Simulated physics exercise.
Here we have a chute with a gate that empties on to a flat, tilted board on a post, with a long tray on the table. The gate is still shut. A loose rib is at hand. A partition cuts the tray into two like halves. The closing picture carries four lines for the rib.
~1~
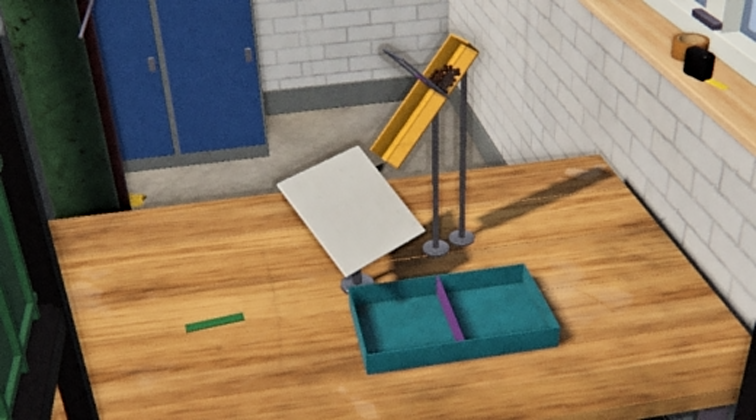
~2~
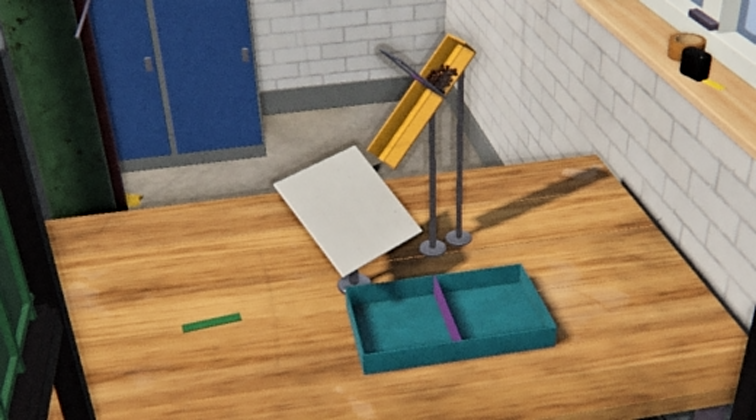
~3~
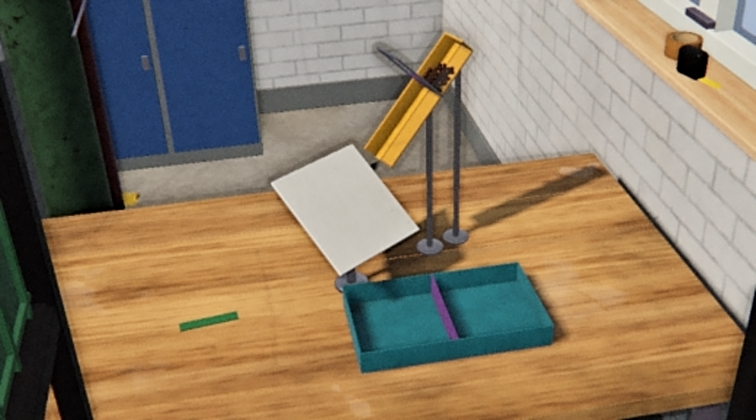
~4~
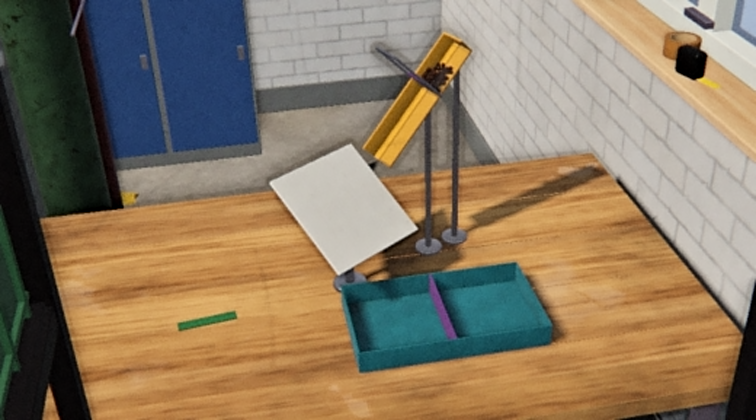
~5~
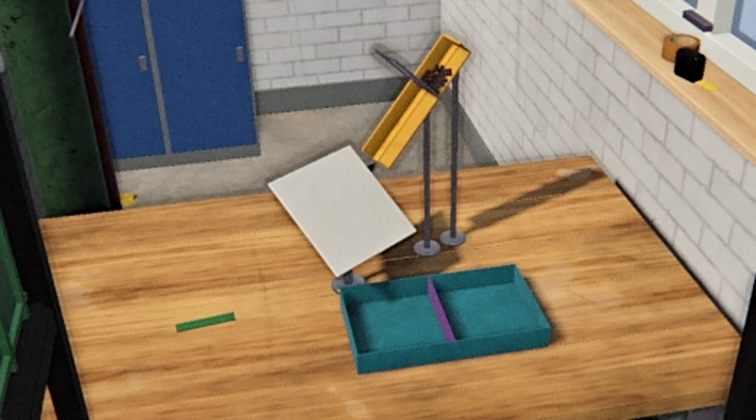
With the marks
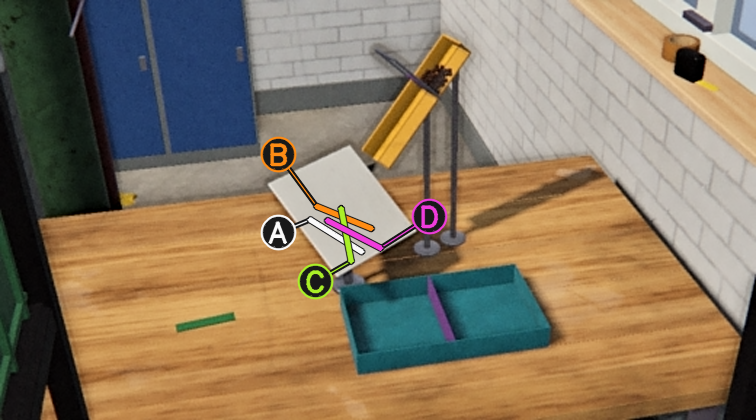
The view drifts very slightly while dark balls stay in the yellow chute above a tilted board.
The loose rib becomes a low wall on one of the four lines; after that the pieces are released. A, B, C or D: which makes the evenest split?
It is B.
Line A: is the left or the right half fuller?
The left half.
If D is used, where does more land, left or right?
Left.
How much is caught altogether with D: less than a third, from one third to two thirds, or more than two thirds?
More than two thirds.
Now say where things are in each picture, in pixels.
The first picture shows load behind the gate (439, 79), chocolate balls; lip of the chute (390, 164), sloping fairly steeply.
The second picture shows middle of the board (350, 208), tilted fairly steeply; middle of its low edge (385, 253); of its high edge (316, 164).
The third picture shows front corners of the tray (361, 354) and (553, 325); front end of its middle wall (458, 339); gate still shut (419, 79).
The fourth picture shows middle of the load (432, 77); lip (382, 162).
The fifth picture shows middle of the load (431, 79); lip (381, 164).
On the marked copy, line A from (310, 219) to (361, 251); line B from (316, 206) to (371, 228); line C from (341, 208) to (351, 261); line D from (327, 220) to (380, 248).
For line A, of what is caught, almost all in the left half, about a tenth in the right.
For line B, of what is caught, roughly two thirds in the left half, roughly a third in the right.
For line C, of what is caught, almost all in the left half, about a tenth in the right.
For line D, of what is caught, the larger part in the left half, about a tenth in the right.
